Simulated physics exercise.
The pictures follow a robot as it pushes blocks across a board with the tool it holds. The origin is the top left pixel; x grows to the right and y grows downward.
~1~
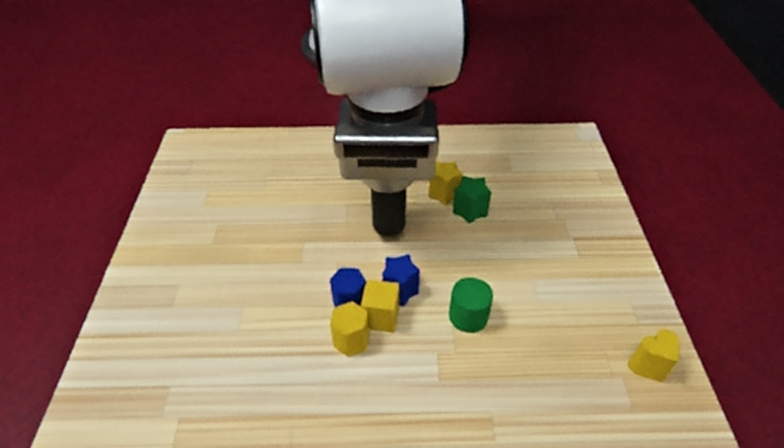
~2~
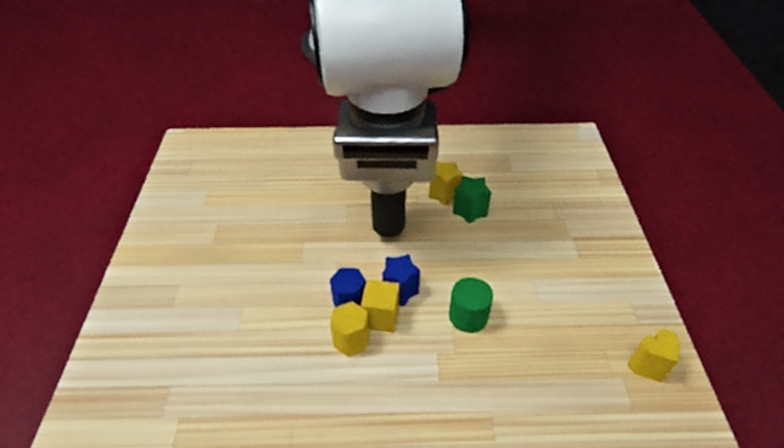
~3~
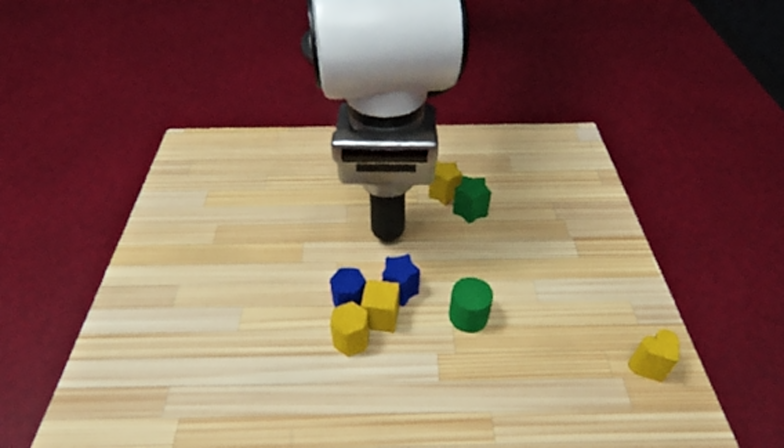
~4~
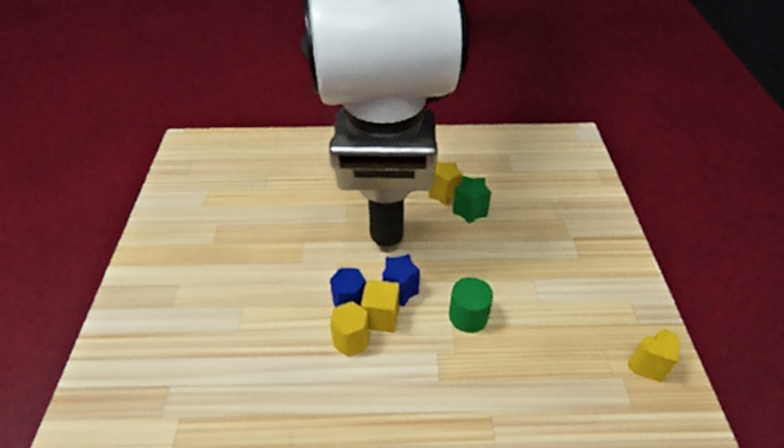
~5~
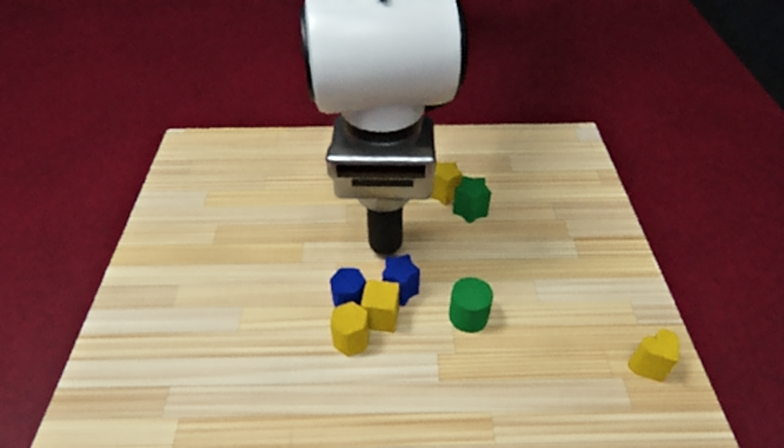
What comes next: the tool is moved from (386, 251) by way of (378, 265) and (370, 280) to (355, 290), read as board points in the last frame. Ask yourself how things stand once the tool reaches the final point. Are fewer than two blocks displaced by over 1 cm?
Yes, that is what happens.
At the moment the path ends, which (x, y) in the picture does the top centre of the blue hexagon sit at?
Final place: (333, 293).
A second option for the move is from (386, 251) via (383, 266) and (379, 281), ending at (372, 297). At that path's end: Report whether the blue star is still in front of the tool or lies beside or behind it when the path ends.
That block drops off.
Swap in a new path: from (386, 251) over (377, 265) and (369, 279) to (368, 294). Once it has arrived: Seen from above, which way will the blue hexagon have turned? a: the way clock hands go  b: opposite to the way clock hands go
The one that fits is a, the way clock hands go.
What follows on the original path. Halfway along, tool at (374, 265); nothing pushed yet.
At the end, tool at (354, 282); blue hexagon at (333, 293), turned 15° anticlockwise; yellow hexagon still; yellow four-sided block at (381, 297); blue star at (401, 271), turned 25° anticlockwise.
